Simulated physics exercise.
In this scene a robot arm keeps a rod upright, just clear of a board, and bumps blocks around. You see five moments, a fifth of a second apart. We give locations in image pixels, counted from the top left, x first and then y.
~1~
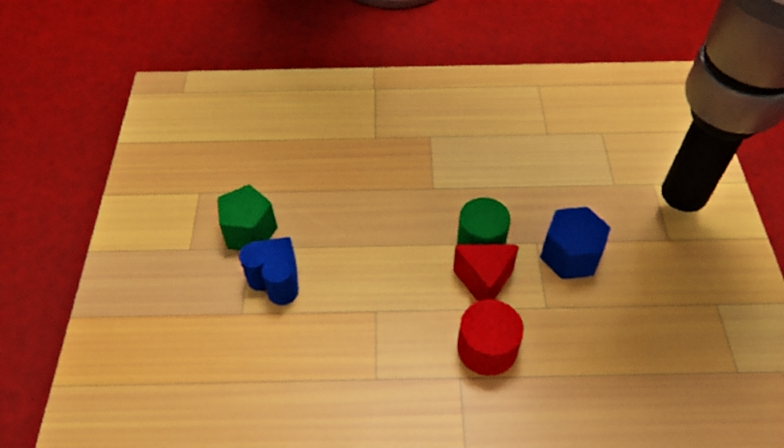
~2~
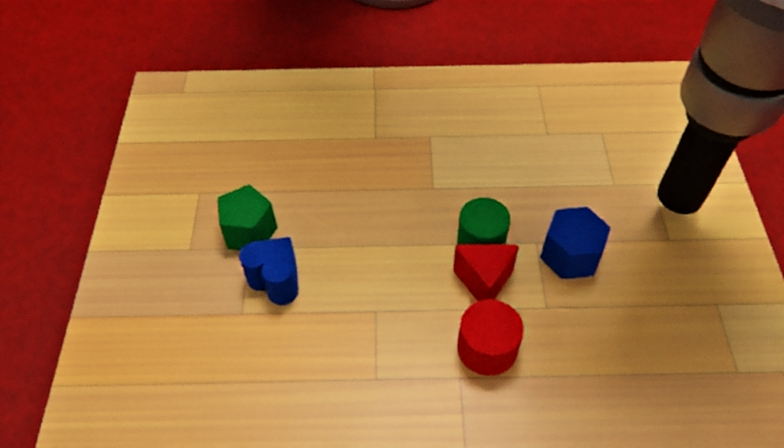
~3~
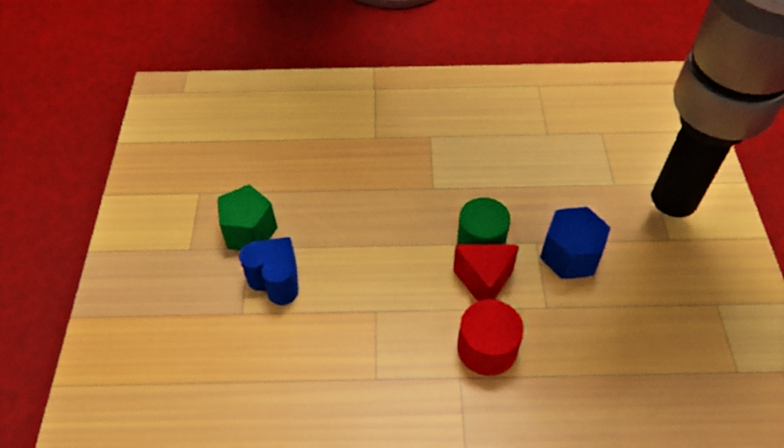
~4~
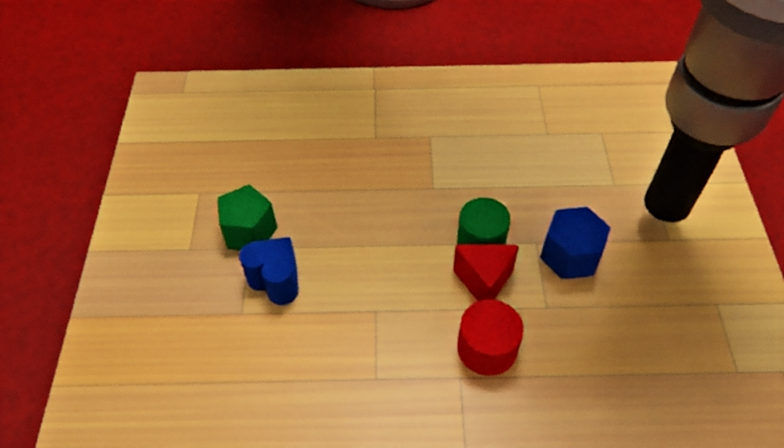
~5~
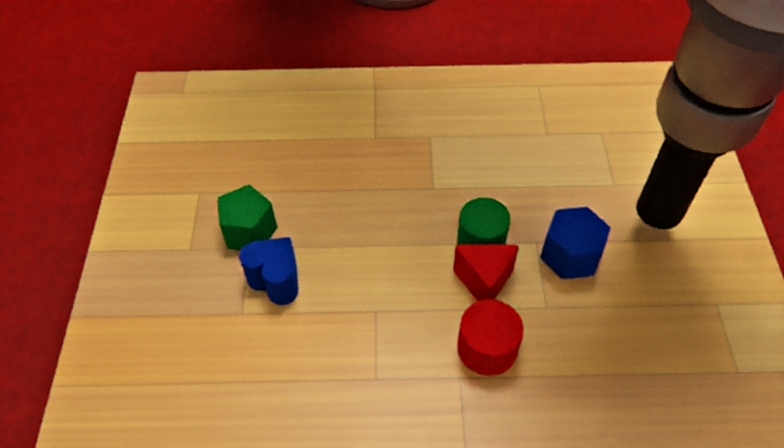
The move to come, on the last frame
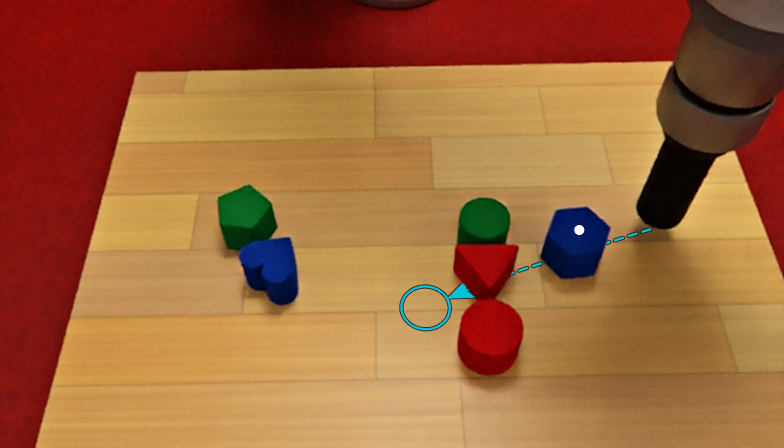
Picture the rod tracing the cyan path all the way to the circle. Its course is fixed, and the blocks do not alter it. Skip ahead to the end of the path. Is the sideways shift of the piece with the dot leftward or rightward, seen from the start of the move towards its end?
It moves off to the right.
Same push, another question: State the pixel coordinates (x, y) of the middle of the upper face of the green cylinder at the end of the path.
By then it is at (450, 206).
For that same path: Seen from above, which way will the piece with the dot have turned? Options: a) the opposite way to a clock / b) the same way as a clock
b: The same way as a clock.
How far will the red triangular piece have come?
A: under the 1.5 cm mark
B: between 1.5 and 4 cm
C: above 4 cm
The correct letter is C.
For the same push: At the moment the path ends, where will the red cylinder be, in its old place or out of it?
It will remain on its spot.
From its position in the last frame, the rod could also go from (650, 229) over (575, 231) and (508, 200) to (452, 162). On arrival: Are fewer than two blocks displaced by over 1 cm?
That would be a yes.
Path on the board, from (650, 229) via (540, 264), ending at (426, 307); the dot is on the blue hexagonal block.
On the path given first. One third of the way, rod (583, 235); red triangular piece (479, 261); blue hexagonal block (537, 241), turned 15° clockwise.
Two thirds of the way, rod (505, 260); green cylinder (450, 206); red triangular piece (415, 281), turned 85° anticlockwise; blue hexagonal block (452, 254), turned 45° clockwise.
At the end, rod (426, 291); green cylinder (450, 206); red triangular piece (370, 299), turned 100° anticlockwise; red cylinder in place; blue hexagonal block (387, 253), turned 85° clockwise.
